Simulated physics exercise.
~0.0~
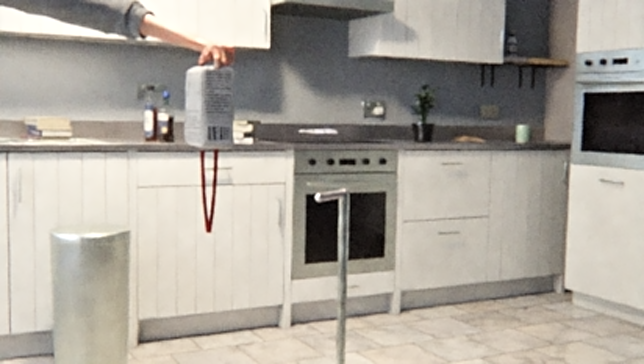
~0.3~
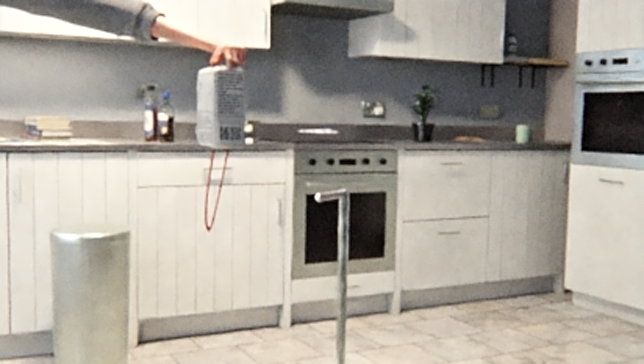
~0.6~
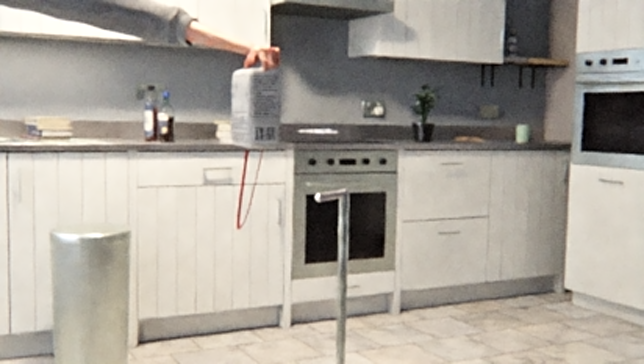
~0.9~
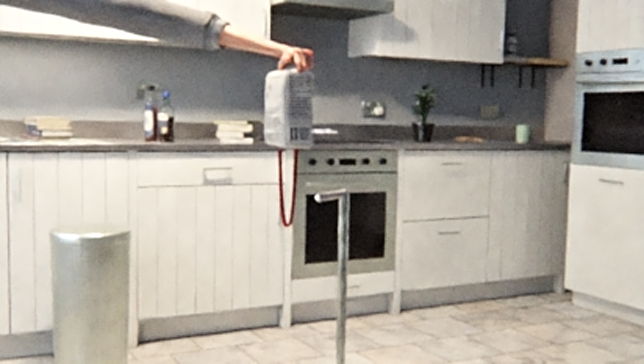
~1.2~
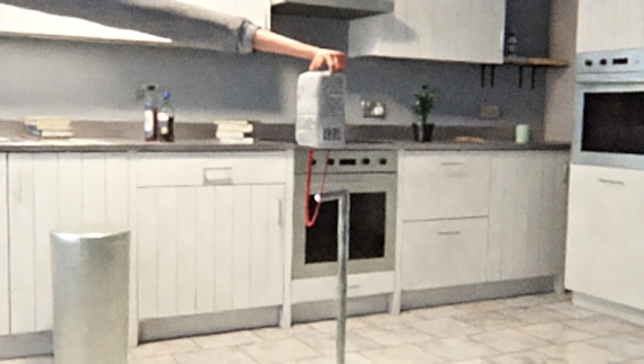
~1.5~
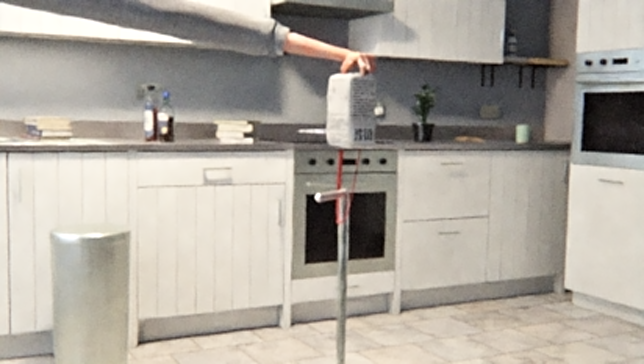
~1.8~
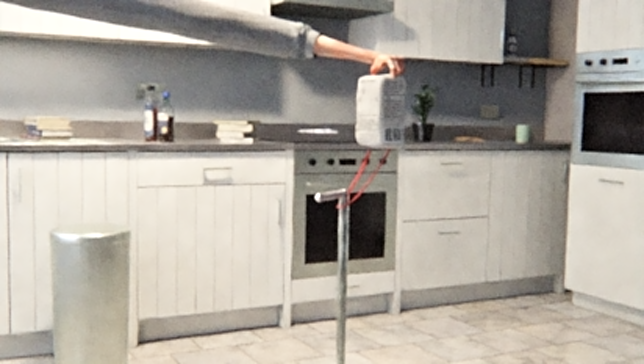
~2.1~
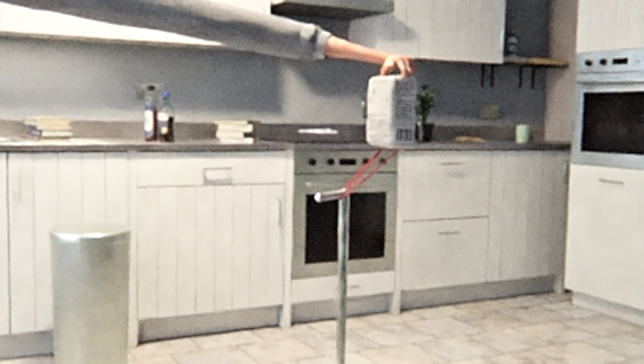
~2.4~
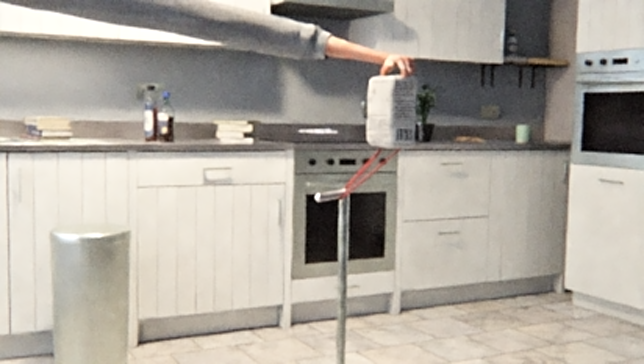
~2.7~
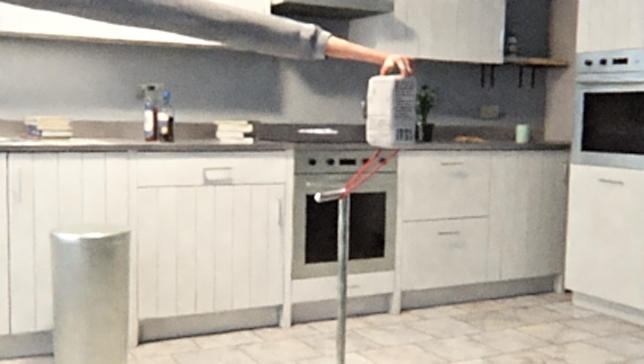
A hand carries a white sack right past a post, where its red loop catches tight.
